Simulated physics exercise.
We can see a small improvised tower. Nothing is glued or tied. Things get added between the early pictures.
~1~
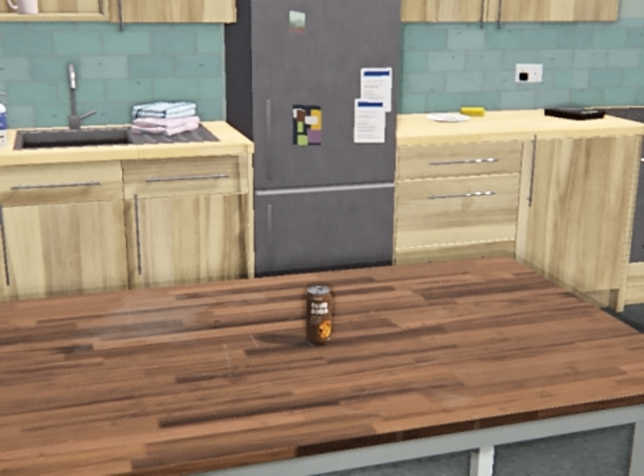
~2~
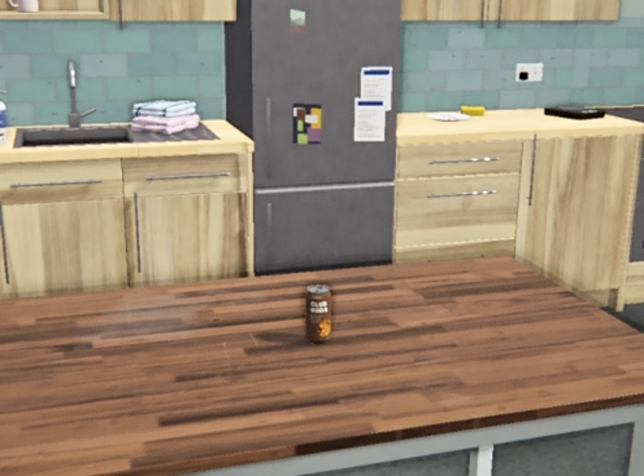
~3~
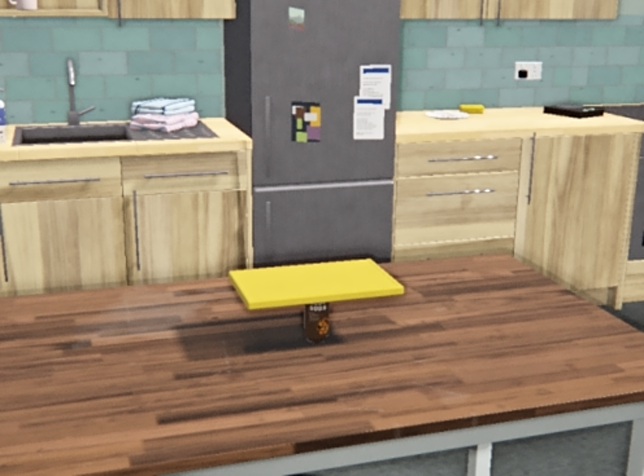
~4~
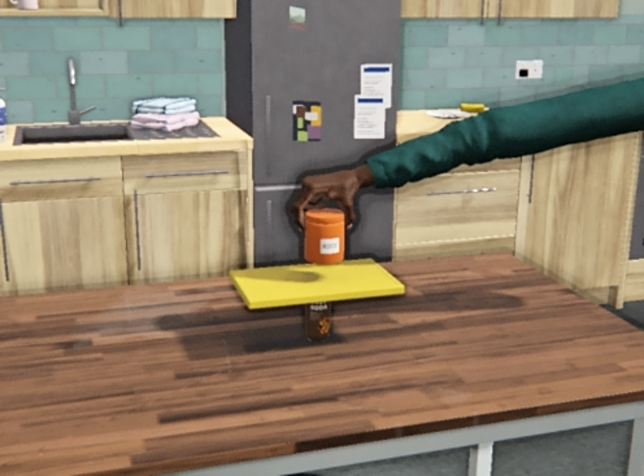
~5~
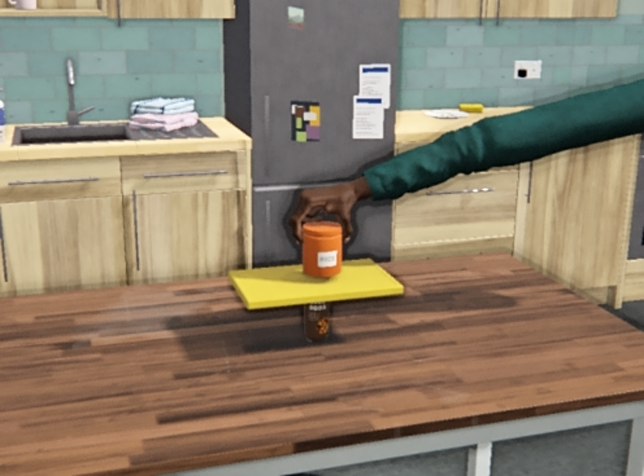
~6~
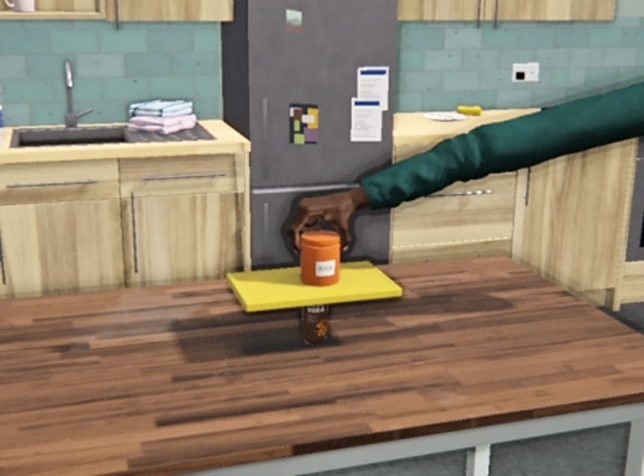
Yellow lid appearing on top of a small can on a wooden kitchen counter, then a green-sleeved hand lowering an orange jar onto it.
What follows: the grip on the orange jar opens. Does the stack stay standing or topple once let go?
It stays standing.
Then, 0.30 s after the last picture, nothing has stirred.
Then, 0.70 s after the last picture, orange jar resting near (320, 258).
At rest, all 3 in place. Seen from the same camera at the end, orange jar near (320, 258). The stack keeps its balance.
